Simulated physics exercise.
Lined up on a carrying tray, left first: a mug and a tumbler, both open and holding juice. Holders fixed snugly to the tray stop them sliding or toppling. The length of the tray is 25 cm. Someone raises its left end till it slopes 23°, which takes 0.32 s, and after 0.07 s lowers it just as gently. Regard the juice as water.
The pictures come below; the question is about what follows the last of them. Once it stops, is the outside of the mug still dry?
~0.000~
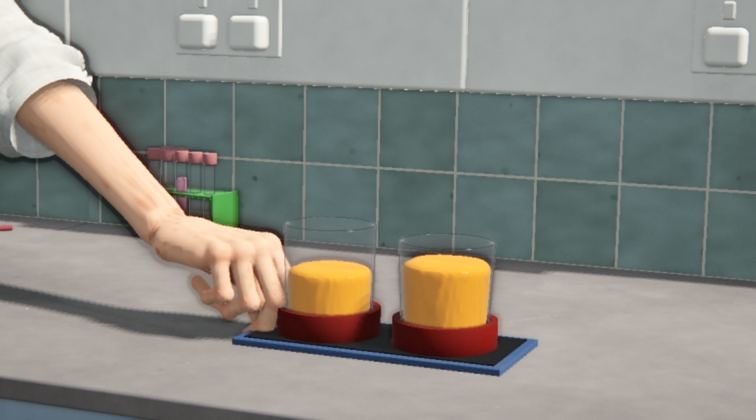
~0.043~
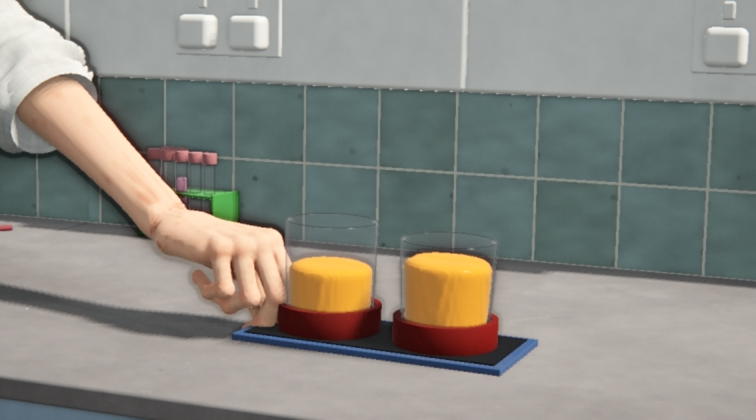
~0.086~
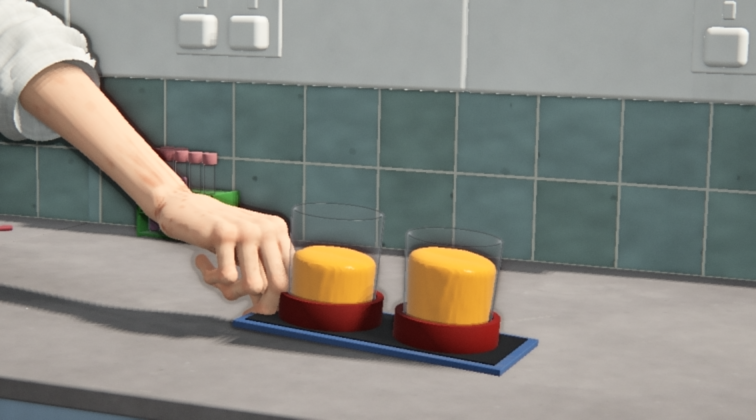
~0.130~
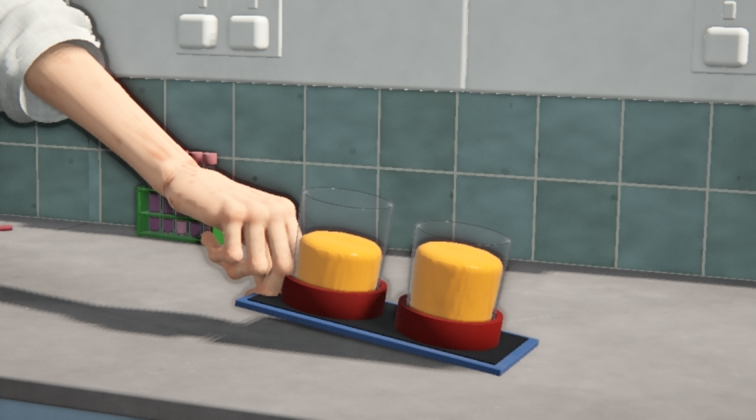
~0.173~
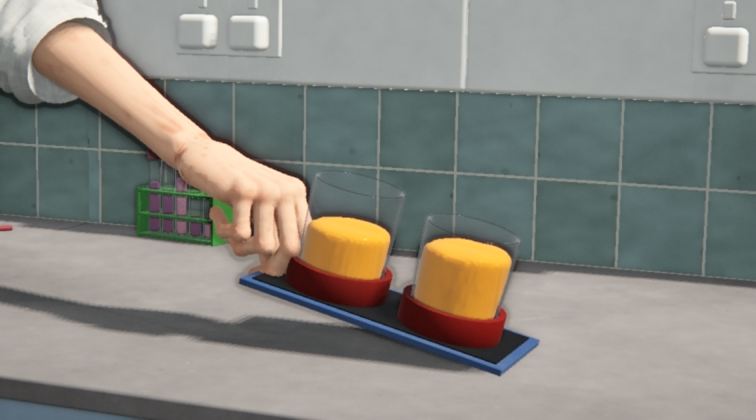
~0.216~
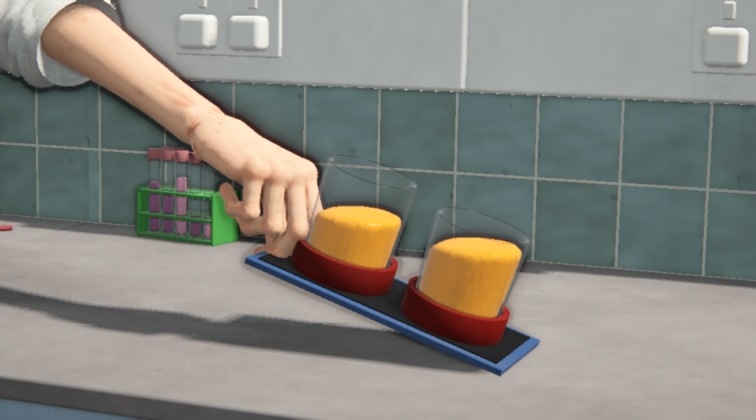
I expect a clean ride.
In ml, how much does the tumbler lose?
Estimate: Around 4 ml.
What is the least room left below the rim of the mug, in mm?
At its peak the liquid sits around 9 mm under the rim.
After 0.40 s the slope is 23°; losses from the left are 0, 4 ml.
After 0.59 s the slope is 7°; losses from the left are 0, 4 ml.
After 0.77 s the slope is 0°; losses from the left are 0, 4 ml.
After 0.96 s the slope is 0°; losses from the left are 0, 4 ml.
In the end losses from the left are 0, 4 ml.
